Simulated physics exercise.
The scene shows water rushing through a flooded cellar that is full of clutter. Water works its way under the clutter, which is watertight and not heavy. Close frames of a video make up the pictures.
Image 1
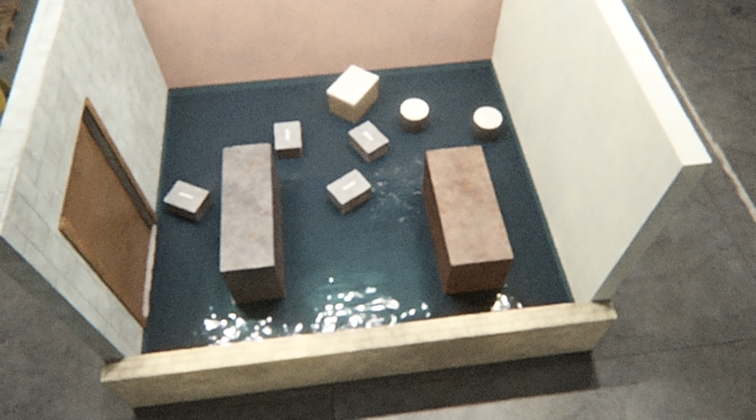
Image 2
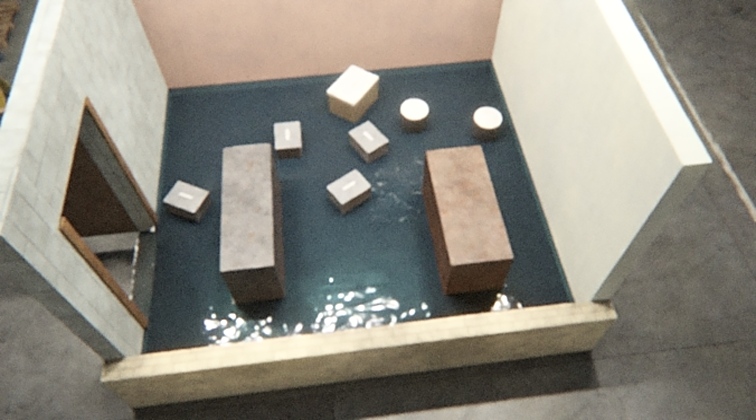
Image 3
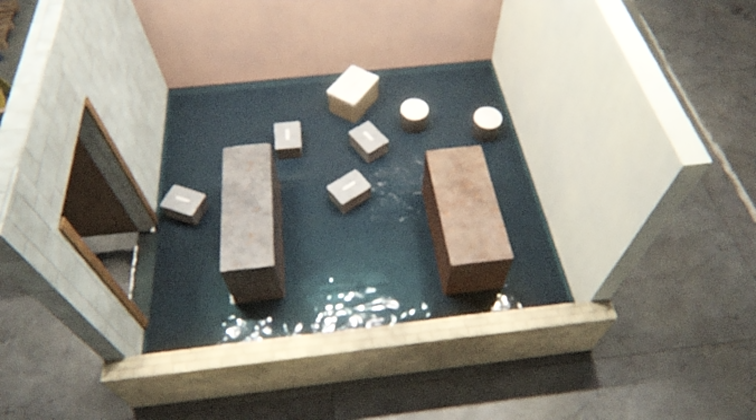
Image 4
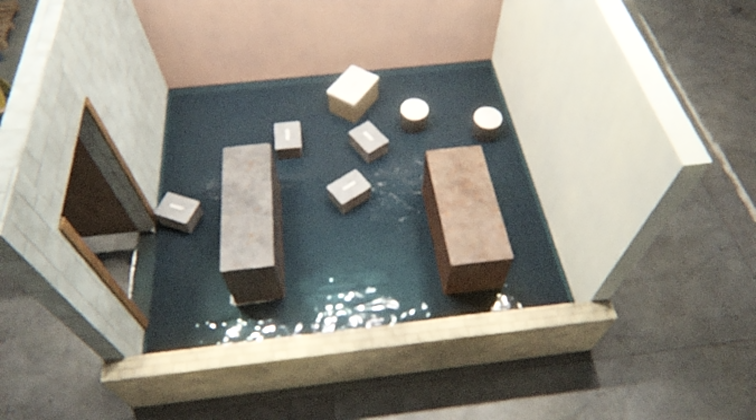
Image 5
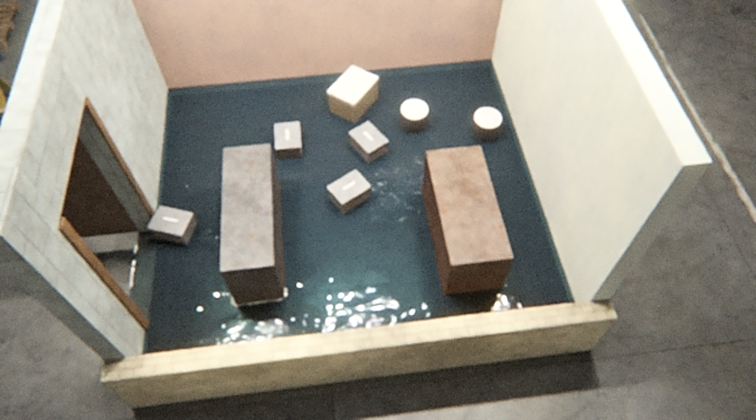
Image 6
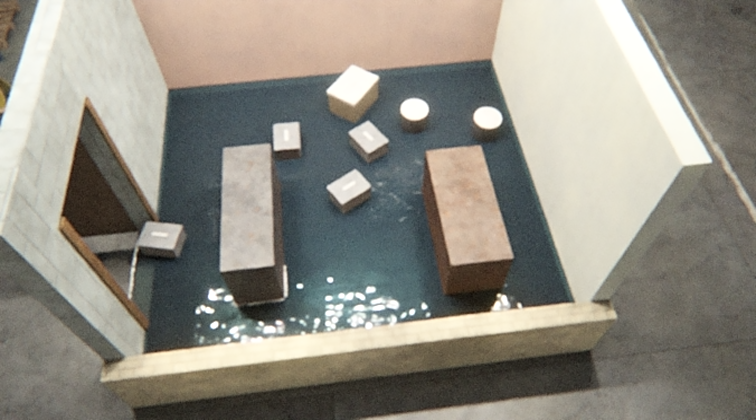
In the video, a brown panel in the left wall of a flooded, walled space gives way to an opening, and a small grey box nearby drifts down and left toward it while the other floating objects barely move.
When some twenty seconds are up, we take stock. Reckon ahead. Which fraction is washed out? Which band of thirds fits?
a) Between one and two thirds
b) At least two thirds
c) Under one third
(a) Between one and two thirds.
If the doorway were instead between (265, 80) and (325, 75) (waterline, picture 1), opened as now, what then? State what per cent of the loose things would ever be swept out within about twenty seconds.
I'd say around 80 percent.
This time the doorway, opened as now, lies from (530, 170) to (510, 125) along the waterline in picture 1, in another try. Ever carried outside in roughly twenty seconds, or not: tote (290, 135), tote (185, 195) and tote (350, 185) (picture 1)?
Taken in turn, the first item is held back, the second is held back and the last is flushed away.
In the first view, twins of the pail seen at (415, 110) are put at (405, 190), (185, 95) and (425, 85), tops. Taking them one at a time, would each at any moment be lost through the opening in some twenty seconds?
First copy doesn't escape, second copy escapes, third copy doesn't escape.
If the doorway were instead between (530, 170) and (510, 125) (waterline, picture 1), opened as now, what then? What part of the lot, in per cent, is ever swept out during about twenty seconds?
About 60 %.
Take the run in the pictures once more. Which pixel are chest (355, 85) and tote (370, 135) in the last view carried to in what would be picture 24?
Approximately (293, 94) for the first and (307, 142) for the second.
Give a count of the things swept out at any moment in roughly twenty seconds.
3 of them.
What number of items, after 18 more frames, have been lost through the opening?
That makes 3.
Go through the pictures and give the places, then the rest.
In the first picture, a tote at (186, 196), afloat; a tote is out of sight; 0 of 8 have shifted.
In the second picture, a tote at (186, 197) floats; a tote is out of sight; 0 of 8 have shifted.
In the third picture, a tote at (183, 200) floats, close to its start; a tote is out of sight; 1 of 8 have shifted.
In the fourth picture, a tote at (177, 208), afloat, close to its start; a tote is out of sight; 1 of 8 have shifted.
In the fifth picture, a tote at (170, 220), afloat, a stride from its start; a tote is out of sight; 1 of 8 have shifted.
In the sixth picture, a tote at (160, 235), afloat, a stride from its start; a tote is out of sight; 2 of 8 have shifted.
A moment on, 1 of 8 are out; 7 afloat.
Next, 3 of 8 are out; 5 afloat.
Later, 3 of 8 are out; 5 afloat.
In the end, 3 of 8 are out; 5 afloat.
